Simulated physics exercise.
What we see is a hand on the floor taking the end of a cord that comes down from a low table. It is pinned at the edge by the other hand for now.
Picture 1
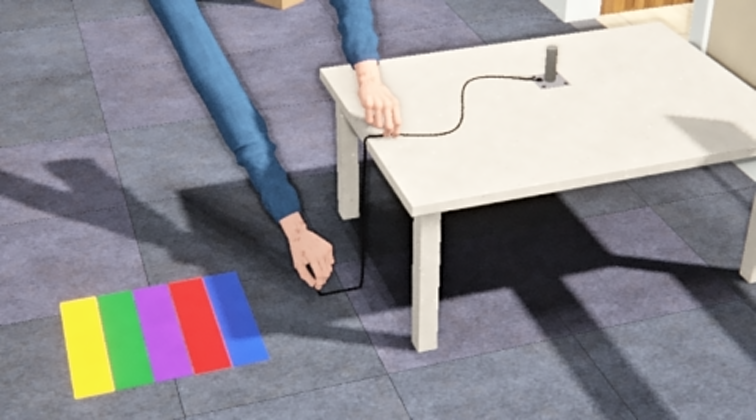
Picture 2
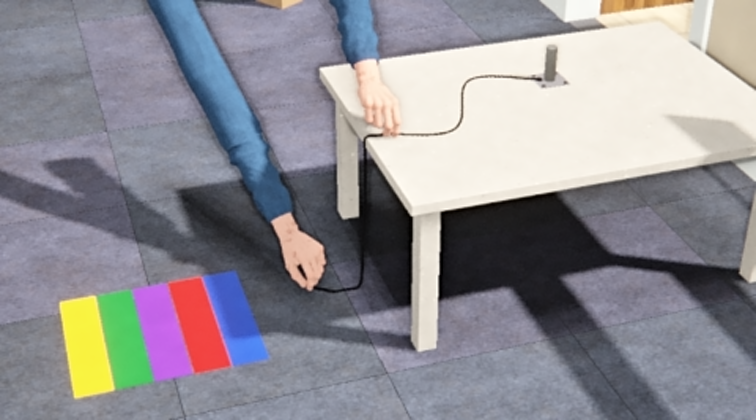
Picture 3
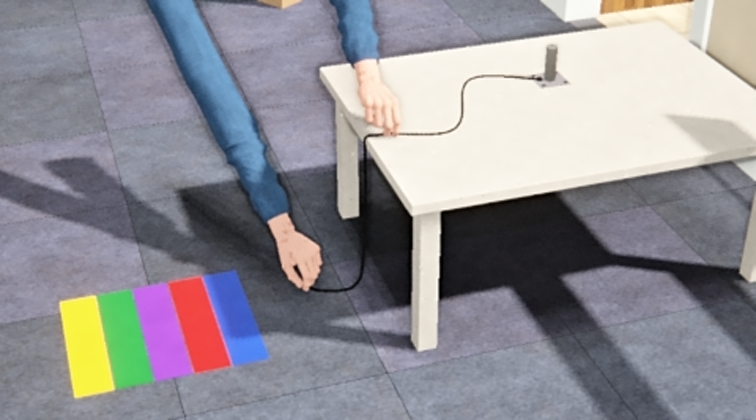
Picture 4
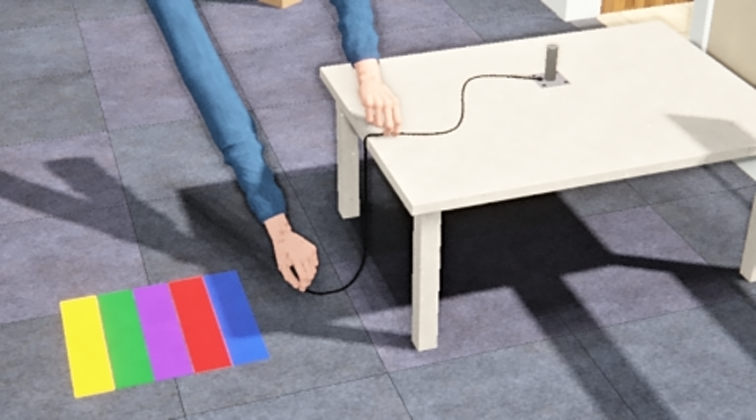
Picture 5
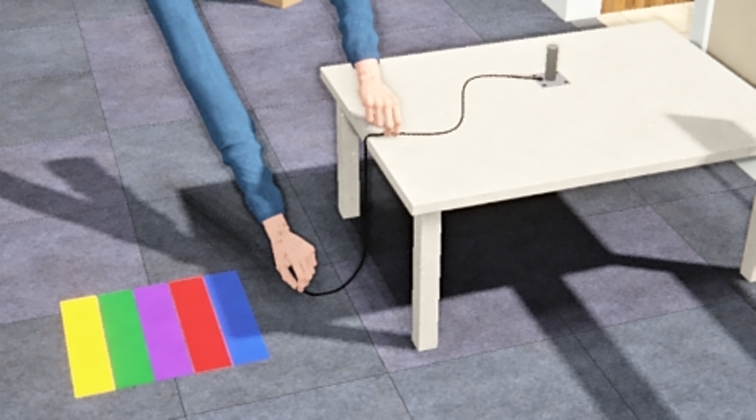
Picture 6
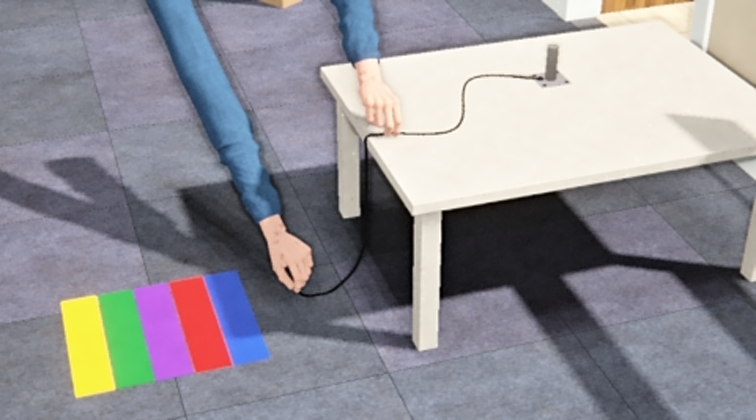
A hand at floor level drawing a black cord's end slightly left while another hand pins it at a white table's edge.
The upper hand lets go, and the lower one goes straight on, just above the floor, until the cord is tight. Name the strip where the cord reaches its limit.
Green.
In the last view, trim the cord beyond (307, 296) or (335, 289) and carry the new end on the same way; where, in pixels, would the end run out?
Try one: (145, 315); try two: (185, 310).
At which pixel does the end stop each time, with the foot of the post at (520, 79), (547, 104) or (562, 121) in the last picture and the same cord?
Near (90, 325); near (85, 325); near (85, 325).
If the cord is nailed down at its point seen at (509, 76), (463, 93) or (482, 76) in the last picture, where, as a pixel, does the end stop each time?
Taking them in turn, I'd expect around (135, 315), (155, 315) and finally (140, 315).
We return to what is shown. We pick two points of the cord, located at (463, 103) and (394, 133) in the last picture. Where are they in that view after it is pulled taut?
First point (432, 110), second point (331, 157).
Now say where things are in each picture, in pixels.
The first picture shows end (316, 284); blue (245, 345); red (208, 353); purple (170, 360); green (131, 368); yellow (91, 376).
The second picture shows end (307, 285); cord through (507, 77) (462, 96) (451, 131) (370, 137) (365, 204) (362, 272).
The third picture shows end (303, 286).
The fourth picture shows end (300, 286); cord through (507, 77) (463, 95) (451, 131) (370, 137) (366, 204) (359, 272).
The fifth picture shows end (298, 287).
The sixth picture shows end (294, 287); cord through (508, 76) (463, 95) (452, 131) (371, 137) (366, 204) (353, 271).
Early on, end near (183, 308); over red.
Midway, end near (146, 315); over purple.
At the end of the slack, end near (123, 320); over green. It gets as far as the green strip.
